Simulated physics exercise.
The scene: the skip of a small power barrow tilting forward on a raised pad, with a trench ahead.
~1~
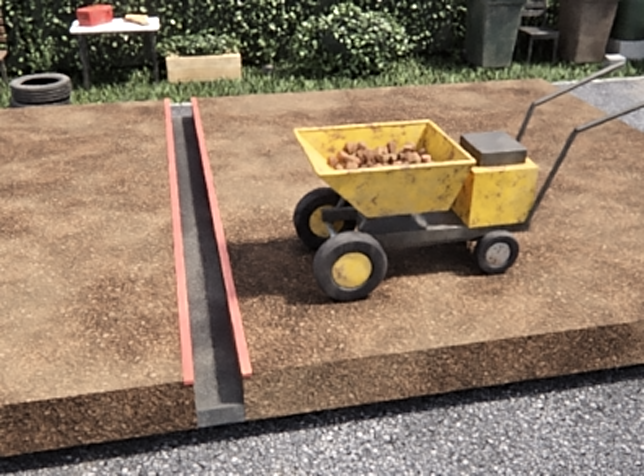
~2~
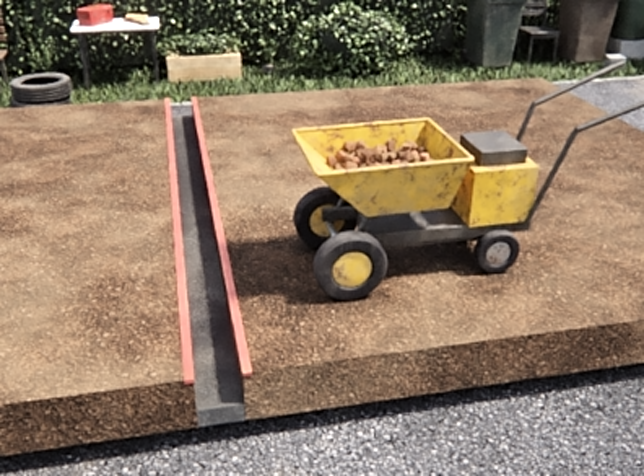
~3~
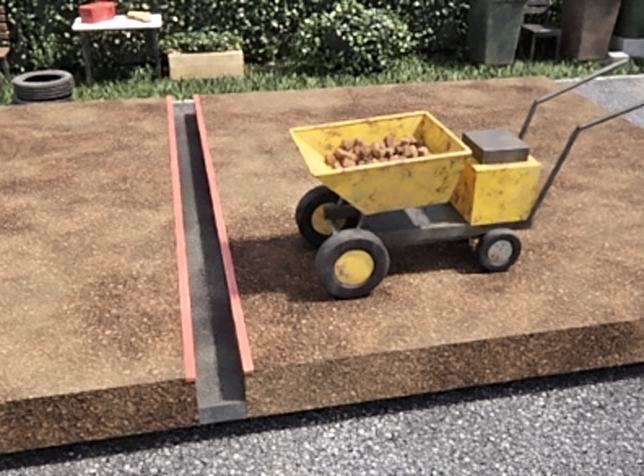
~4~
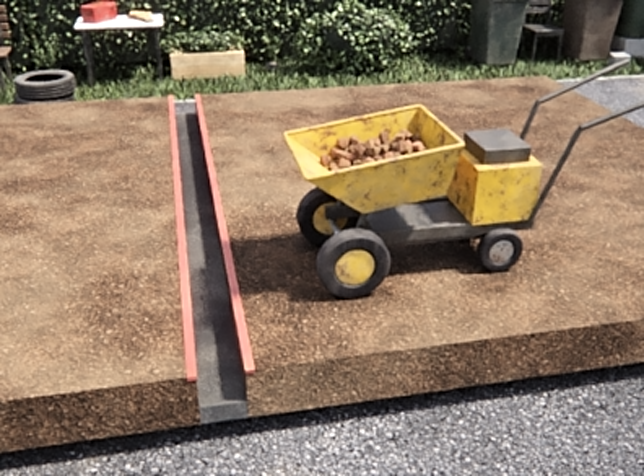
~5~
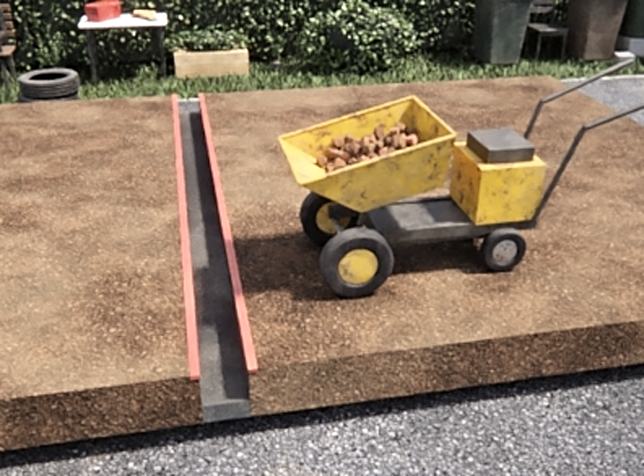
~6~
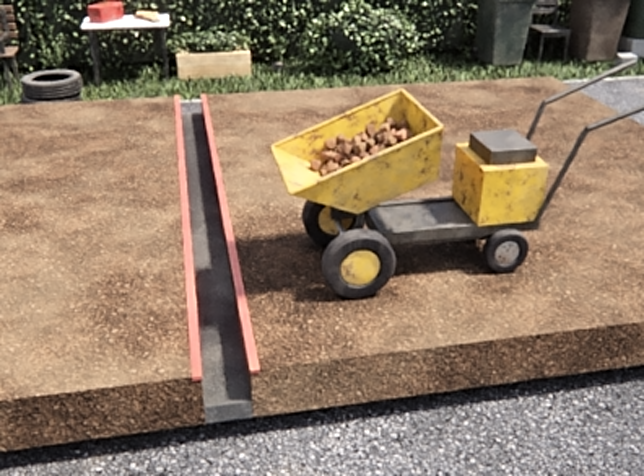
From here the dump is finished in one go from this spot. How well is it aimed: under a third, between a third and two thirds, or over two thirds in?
Between the edges lies over two thirds of the load.
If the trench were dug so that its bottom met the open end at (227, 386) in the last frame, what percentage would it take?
Close to 60 per cent.
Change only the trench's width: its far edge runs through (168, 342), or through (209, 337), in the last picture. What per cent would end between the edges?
First some 100, then 60 per cent.
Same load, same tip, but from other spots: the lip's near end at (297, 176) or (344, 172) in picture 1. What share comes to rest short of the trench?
First some 0, then 30 per cent.
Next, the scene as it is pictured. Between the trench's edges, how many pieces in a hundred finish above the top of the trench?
About 5 per cent.
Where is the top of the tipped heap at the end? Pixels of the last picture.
Around (196, 270).
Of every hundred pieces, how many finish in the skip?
Roughly 0 in a hundred.
Shortly afterwards, skip tipped steeply; the whole lot in the skip.
Next, skip tipped right over; near half in the skip; only a few short of the trench; near half in or heaped over the trench; only a few beyond it; only a few falling.
Some moments later, skip tipped right over; only a few in the skip; a little short of the trench; the bulk in or heaped over the trench; a little beyond it.
In the end, skip tipped right over; only a few in the skip; a little short of the trench; the bulk in or heaped over the trench; a little beyond it.
